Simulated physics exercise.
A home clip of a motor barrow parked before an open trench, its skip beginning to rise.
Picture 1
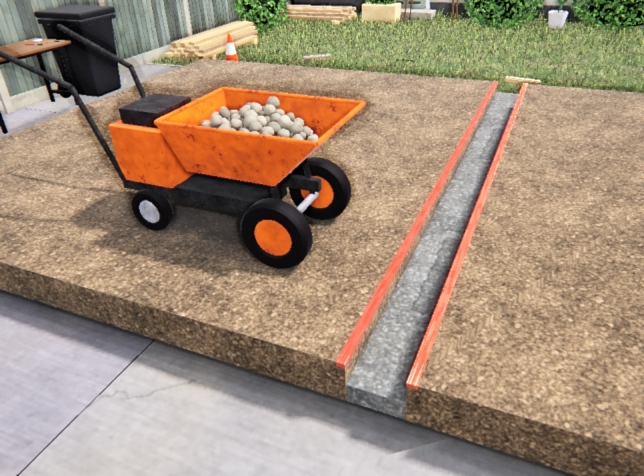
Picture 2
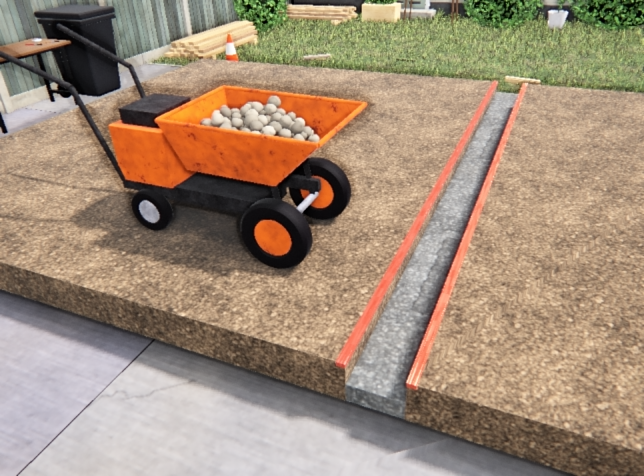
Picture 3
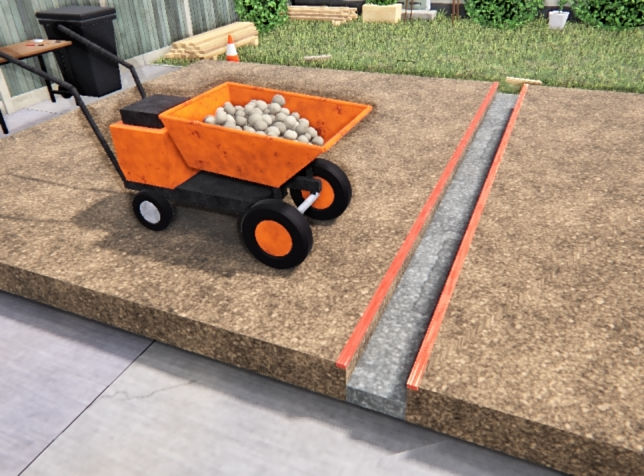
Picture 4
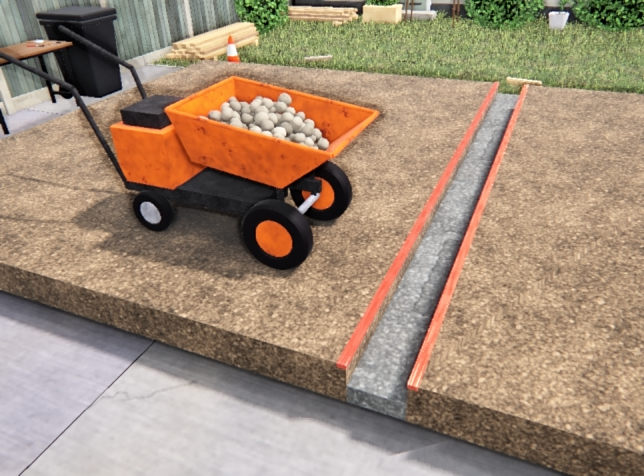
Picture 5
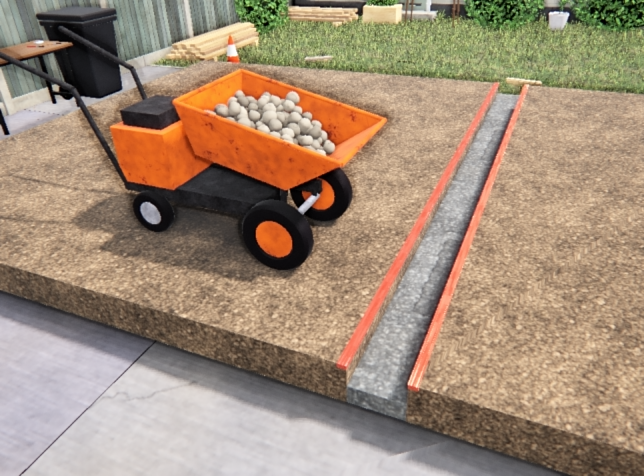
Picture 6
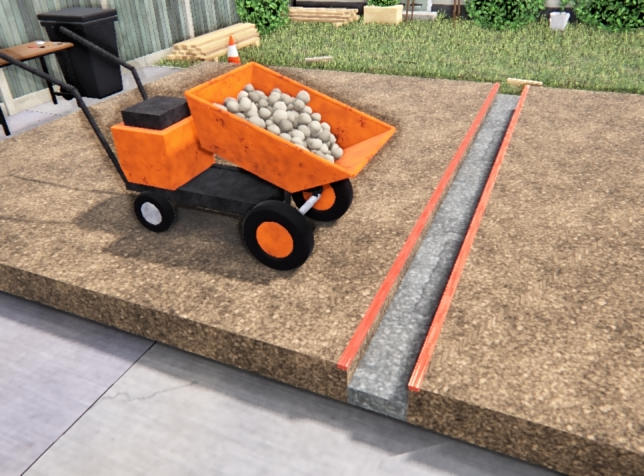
An orange motor barrow loaded with rounded, pale stones stood on brown ground beside a narrow, red-edged trench, and its skip slowly tilted forward to the right while the wheels stayed still.
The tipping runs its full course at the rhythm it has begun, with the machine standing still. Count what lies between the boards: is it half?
It catches the larger part.
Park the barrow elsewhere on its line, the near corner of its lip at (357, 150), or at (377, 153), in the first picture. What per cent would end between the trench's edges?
About 20 and 0 per cent.
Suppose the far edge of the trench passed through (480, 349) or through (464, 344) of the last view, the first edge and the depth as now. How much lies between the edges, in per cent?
In turn 90 and 80 in a hundred.
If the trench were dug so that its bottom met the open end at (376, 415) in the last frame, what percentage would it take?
Roughly 90 in a hundred.
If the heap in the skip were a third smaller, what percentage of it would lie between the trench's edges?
About 80 per cent.
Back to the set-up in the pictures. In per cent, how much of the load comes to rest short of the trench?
About 0 per cent.
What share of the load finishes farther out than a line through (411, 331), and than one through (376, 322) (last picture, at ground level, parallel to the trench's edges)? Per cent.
First some 30, then 70 per cent.
Just after the last frame, skip tipped steeply; every one in the skip.
A moment on, skip tipped right over; roughly half in the skip; roughly half in or heaped over the trench; just a few beyond it.
Further on, skip tipped right over; roughly a quarter in the skip; roughly two thirds in or heaped over the trench; about a tenth beyond it.
When it is over, skip tipped right over; roughly a quarter in the skip; roughly two thirds in or heaped over the trench; about a tenth beyond it.
